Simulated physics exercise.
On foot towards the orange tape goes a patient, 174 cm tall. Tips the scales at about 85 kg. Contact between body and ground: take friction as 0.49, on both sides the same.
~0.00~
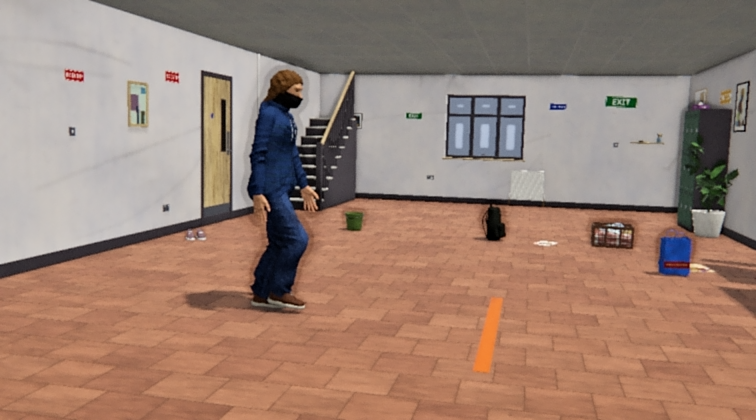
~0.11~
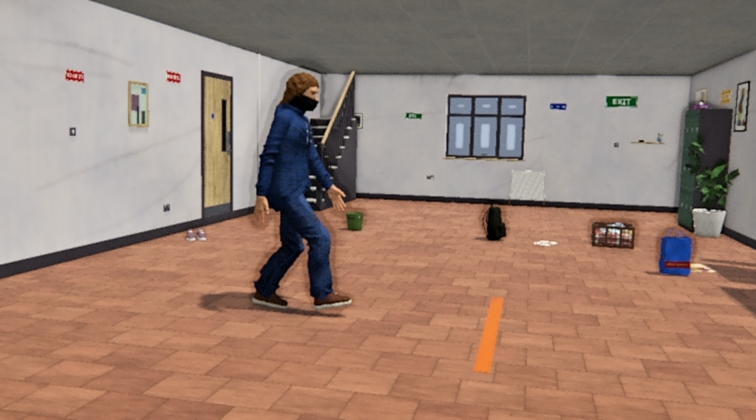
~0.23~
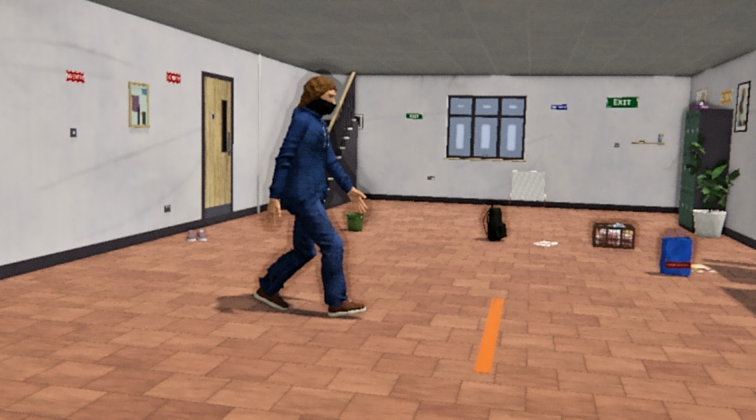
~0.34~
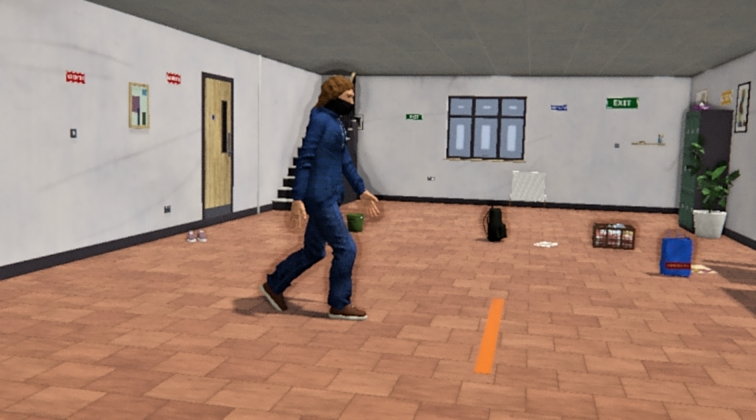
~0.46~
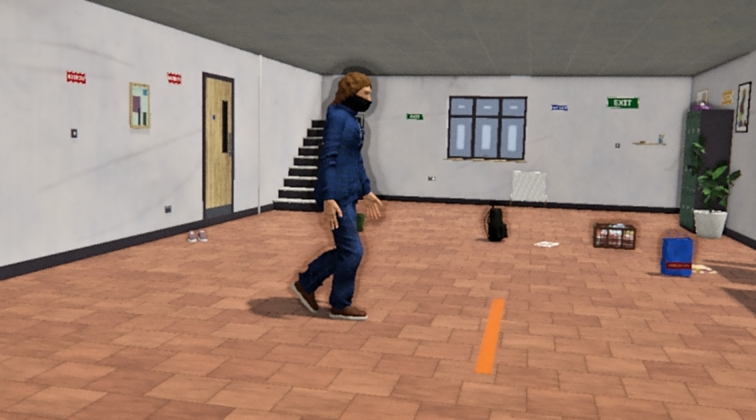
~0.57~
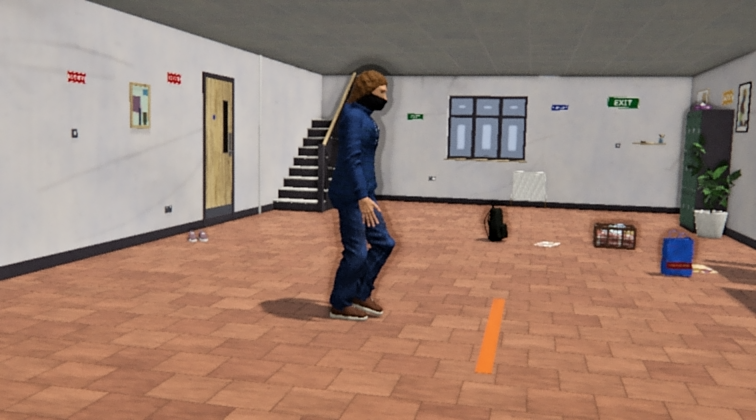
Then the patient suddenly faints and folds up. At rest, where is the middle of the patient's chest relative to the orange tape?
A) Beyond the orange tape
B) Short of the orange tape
Option B: Short of the orange tape.
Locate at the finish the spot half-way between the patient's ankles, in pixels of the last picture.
Estimated spot: About (411, 307).
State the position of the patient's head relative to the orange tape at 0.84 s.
Roughly 65 cm short.
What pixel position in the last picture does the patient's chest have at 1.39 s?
Position at that time, last view: Approx. (411, 252).
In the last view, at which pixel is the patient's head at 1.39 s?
(441, 262).
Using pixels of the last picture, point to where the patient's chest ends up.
Close to (427, 272).
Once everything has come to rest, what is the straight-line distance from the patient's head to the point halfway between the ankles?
Some 70 cm apart.
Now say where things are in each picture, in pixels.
Patient's chest (275, 137), patient's head (282, 97), orange tape (491, 340), in the first frame.
Patient's chest (290, 140), patient's head (297, 100); 11 cm walked, in the second frame.
Patient's chest (307, 144), patient's head (315, 104); 24 cm walked, in the third frame.
Patient's chest (325, 144), patient's head (332, 104); 37 cm walked, in the fourth frame.
Patient's chest (342, 141), patient's head (350, 101); 49 cm walked, in the fifth frame.
Patient's chest (357, 140), patient's head (365, 99), orange tape (493, 341); 60 cm walked, in the sixth frame.
After 0.84 s the patient's chest is 73 cm short of the orange tape, near (391, 184) in the last picture's view.
After 1.09 s the patient's chest is 61 cm short of the orange tape, near (409, 238) in the last picture's view; the patient's head 36 cm short of the orange tape.
After 1.39 s the patient's chest is 64 cm short of the orange tape, near (411, 252) in the last picture's view; the patient's head 40 cm short of the orange tape.
By 2.8 s, patient's hips stop short of the orange tape; patient's chest stops short of the orange tape.
